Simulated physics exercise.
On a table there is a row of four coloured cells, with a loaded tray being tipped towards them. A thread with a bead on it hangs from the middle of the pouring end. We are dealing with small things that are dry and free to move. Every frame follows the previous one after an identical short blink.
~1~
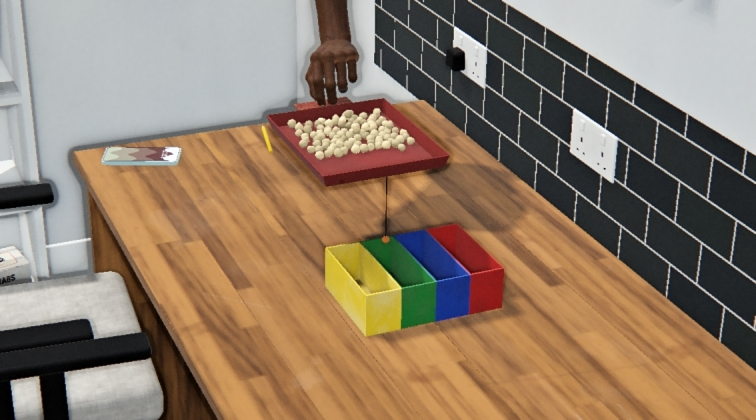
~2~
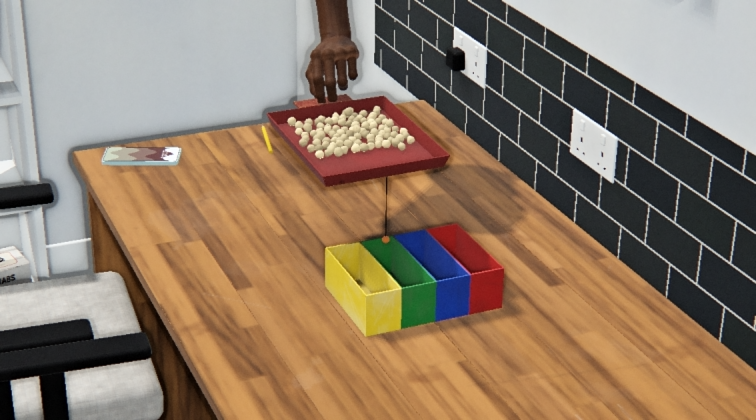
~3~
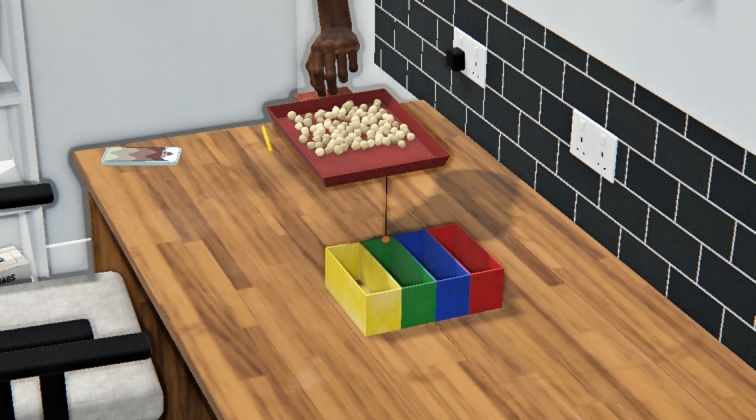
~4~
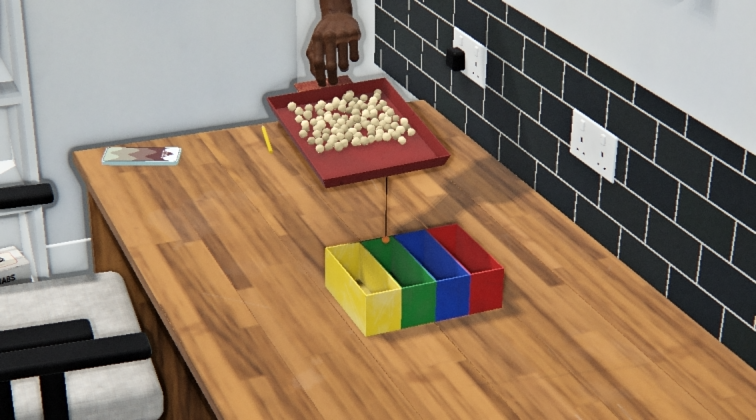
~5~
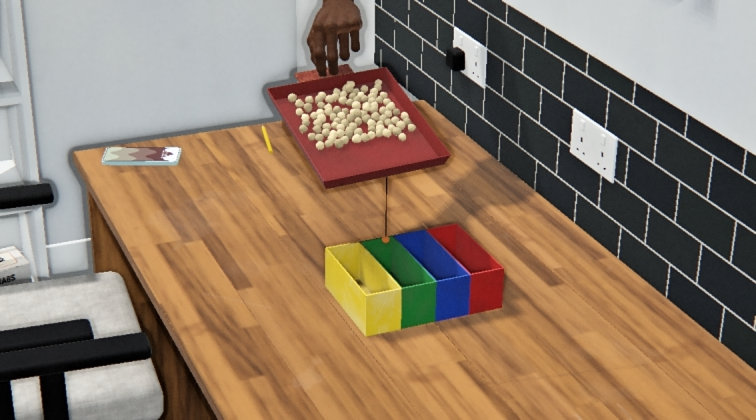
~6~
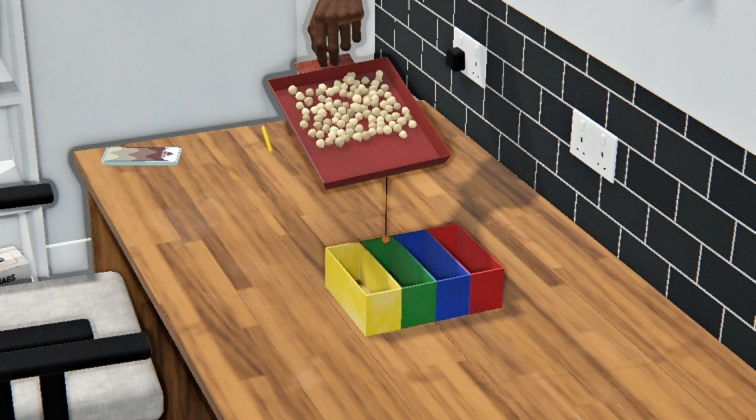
On a wooden table beside a black-tiled wall, a red tray of small pale round nuts sits level above yellow, green, blue and red cells, a hand at its far end. The far end then rises gradually, slanting the tray towards its near left corner, while the nuts stay bunched and the hanging bead stays still.
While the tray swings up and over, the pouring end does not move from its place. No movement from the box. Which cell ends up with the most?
The yellow cell.
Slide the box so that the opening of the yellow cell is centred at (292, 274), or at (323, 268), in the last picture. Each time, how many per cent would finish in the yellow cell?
First try: Roughly 0 per cent; second try: Roughly 30 per cent.
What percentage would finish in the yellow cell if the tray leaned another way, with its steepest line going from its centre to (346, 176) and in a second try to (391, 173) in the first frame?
In order, some 40 % and some 10 %.
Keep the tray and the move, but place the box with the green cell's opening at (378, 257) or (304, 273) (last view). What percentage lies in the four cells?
Roughly 80 %, then roughly 80 %.
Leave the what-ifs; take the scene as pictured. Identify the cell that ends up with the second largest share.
The answer here is green.
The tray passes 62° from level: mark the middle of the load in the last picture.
The middle of the load sits near (368, 165).
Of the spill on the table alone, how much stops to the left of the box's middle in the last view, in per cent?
Share on the left: Near 100 %.
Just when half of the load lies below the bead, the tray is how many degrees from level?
It sits at roughly 105°.
Shortly afterwards, tray tipped steeply; all but a few on the tray; only a few in the yellow cell; only a few in the green cell; a little falling or outside the box.
Next, tray tipped right over; near half on the tray; a little in the yellow cell; only a few in the blue cell; only a few in the green cell; near a third falling or outside the box.
Some moments later, tray tipped past a quarter turn; near a third in the yellow cell; near a quarter in the green cell; a little in the blue cell; near a third falling or outside the box.
In the end, tray tipped past a quarter turn; near a third in the yellow cell; near a quarter in the green cell; a little in the blue cell; none at all in the red cell; near a third outside the box.
